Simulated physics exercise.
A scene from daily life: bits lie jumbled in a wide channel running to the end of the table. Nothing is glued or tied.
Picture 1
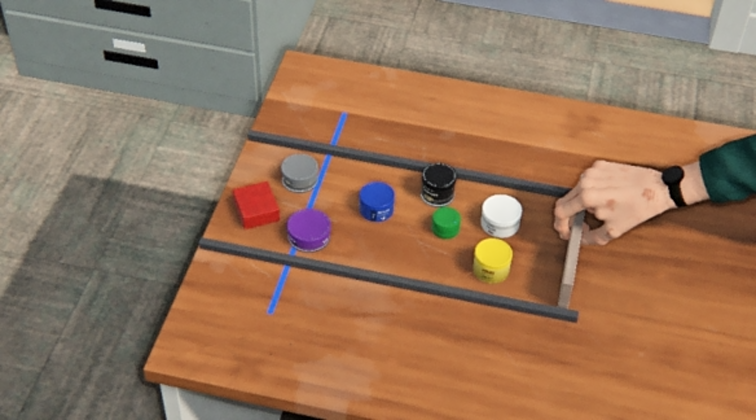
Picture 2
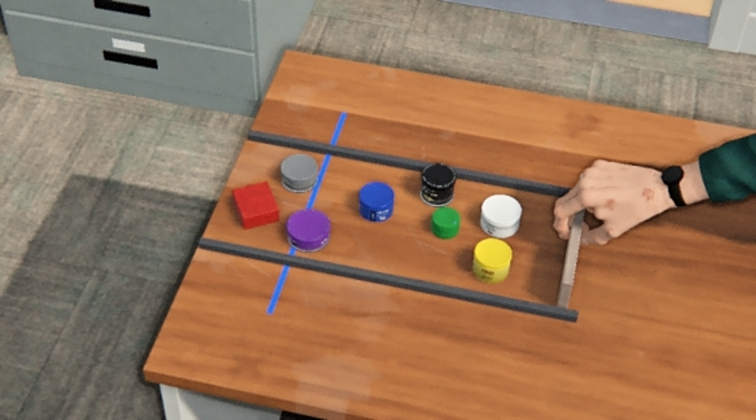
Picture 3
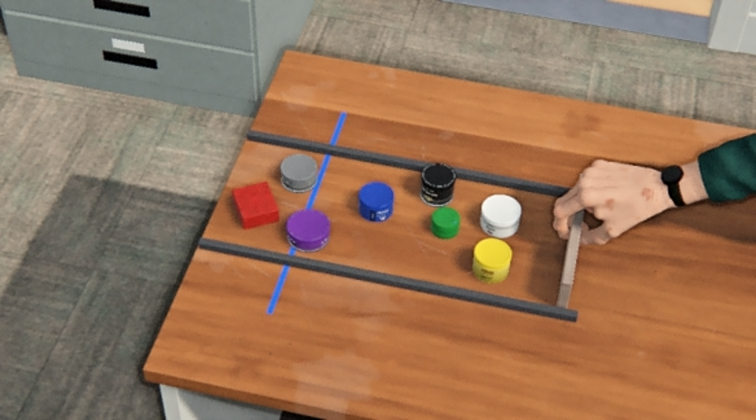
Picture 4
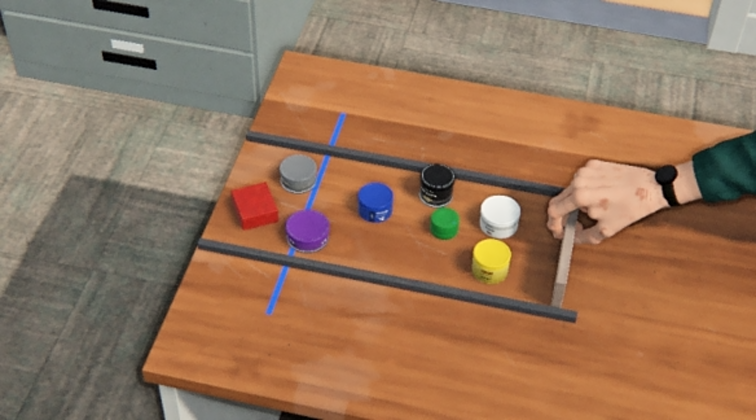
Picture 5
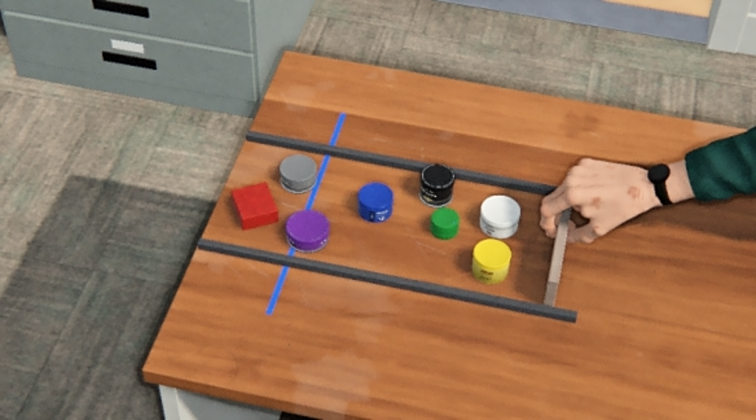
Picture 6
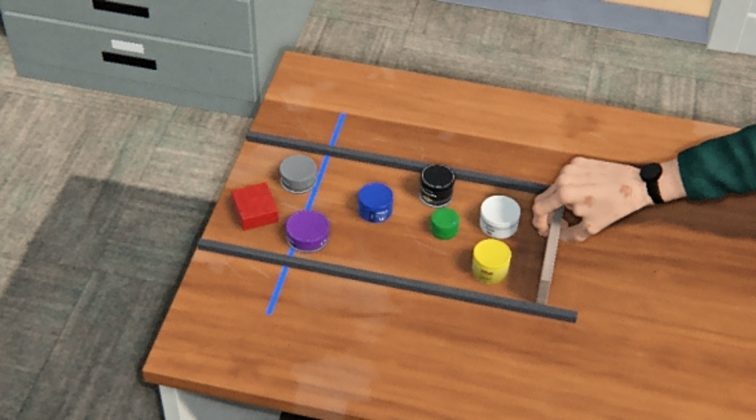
At the start, a hand holds a board upright at the right end of a channel on a wooden table, with colourful pots and a red block scattered to its left. The hand then slides the board slightly left, nearer the white and yellow pots, while the scattered items stay still.
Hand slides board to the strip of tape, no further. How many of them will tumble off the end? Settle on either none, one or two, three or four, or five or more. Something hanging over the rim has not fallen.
It ends with every one still on the table.
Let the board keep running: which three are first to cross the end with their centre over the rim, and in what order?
Earliest first: The red block, then the purple pot, and then the grey pot.
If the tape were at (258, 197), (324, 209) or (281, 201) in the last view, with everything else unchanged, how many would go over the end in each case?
Floor tally per try: 4 / 0 / 1.
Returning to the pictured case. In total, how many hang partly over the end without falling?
Overhang count: 1.
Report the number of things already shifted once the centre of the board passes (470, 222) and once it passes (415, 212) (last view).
Answer - first 4, then 5.
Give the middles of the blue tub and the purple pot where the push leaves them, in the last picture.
First object about (265, 195); second object about (242, 223).
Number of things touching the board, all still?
Count recorded: 4.
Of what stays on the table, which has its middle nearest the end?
Closest in the end is the red block.
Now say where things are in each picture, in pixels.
The first frame shows red block (256, 205); grey pot (300, 174); purple pot (309, 231); board (574, 241); tape (310, 205).
The second frame shows grey pot (299, 173); yellow tub (492, 261).
The third frame shows purple pot (308, 231); green lid (446, 223).
The fourth frame shows red block (255, 206); black pot (437, 186).
The fifth frame shows grey pot (298, 174); blue tub (376, 203).
The sixth frame shows red block (255, 206); grey pot (299, 174); purple pot (308, 232); board (554, 238); tape (309, 206).
A little later, none off yet; red block at rest near (255, 206); grey pot at rest near (299, 174); purple pot at rest near (308, 232).
Next, none off yet; red block moving near (246, 202); grey pot at rest near (297, 174); purple pot shifted about its own width near (276, 226).
When it is over, the number that fall off is zero.
